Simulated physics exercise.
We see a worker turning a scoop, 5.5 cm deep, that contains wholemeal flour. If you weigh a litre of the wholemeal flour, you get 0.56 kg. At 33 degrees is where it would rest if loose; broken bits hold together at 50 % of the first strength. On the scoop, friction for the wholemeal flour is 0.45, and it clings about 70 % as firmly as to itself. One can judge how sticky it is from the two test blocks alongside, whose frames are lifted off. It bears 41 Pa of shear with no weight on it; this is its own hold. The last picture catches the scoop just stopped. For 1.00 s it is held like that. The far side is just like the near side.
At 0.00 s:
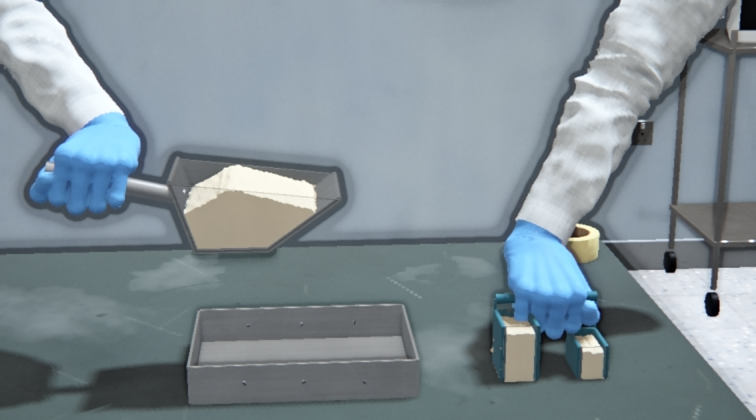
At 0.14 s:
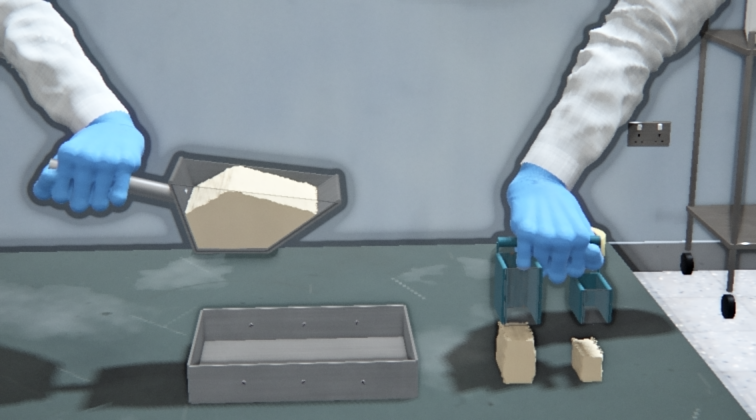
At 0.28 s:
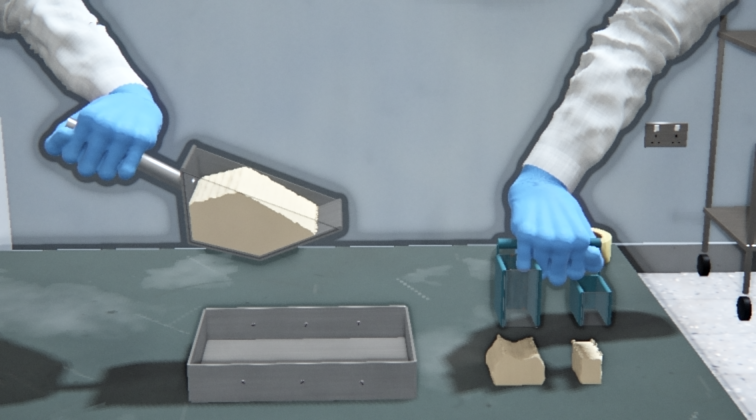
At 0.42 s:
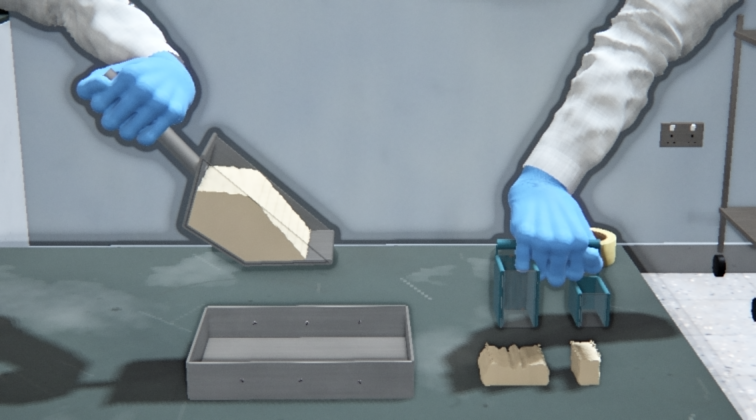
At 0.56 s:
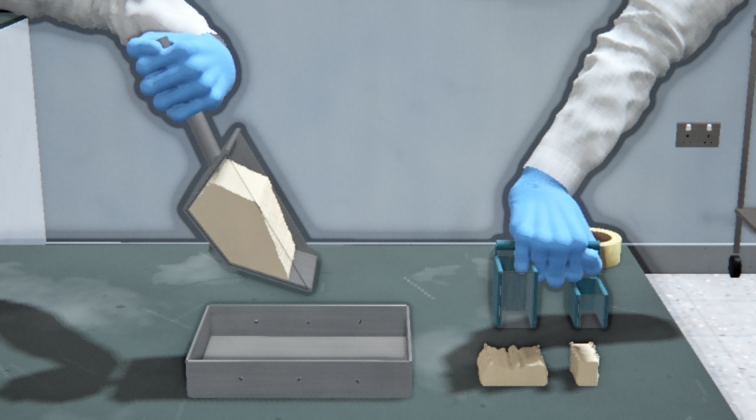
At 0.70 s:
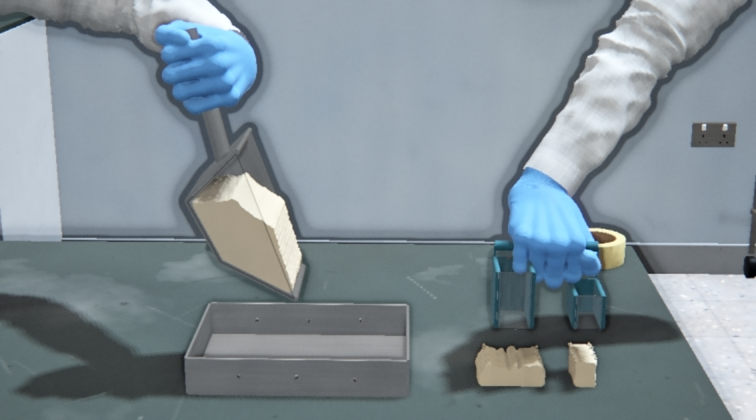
A hand unmolds two flour blocks, one slumps, and another hand steeply tilts a filled scoop.
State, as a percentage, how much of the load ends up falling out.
I would say roughly 76 per cent of the load falls out.
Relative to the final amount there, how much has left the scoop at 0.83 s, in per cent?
About 10 out of 100.
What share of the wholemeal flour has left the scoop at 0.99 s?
The share is roughly 50 per cent.
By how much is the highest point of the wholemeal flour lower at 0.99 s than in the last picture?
The difference comes to roughly 2.0 cm.
By 0.83 s, the scoop is at 64 degrees and 11 % has left it.
By 0.99 s, the scoop is at 64 degrees and 49 % has left it.
By 1.15 s, the scoop is at 64 degrees and 58 % has left it.
By 1.30 s, the scoop is at 64 degrees and 68 % has left it.
By 1.70 s, at the end, the scoop is at 64 degrees and 76 % has left it.
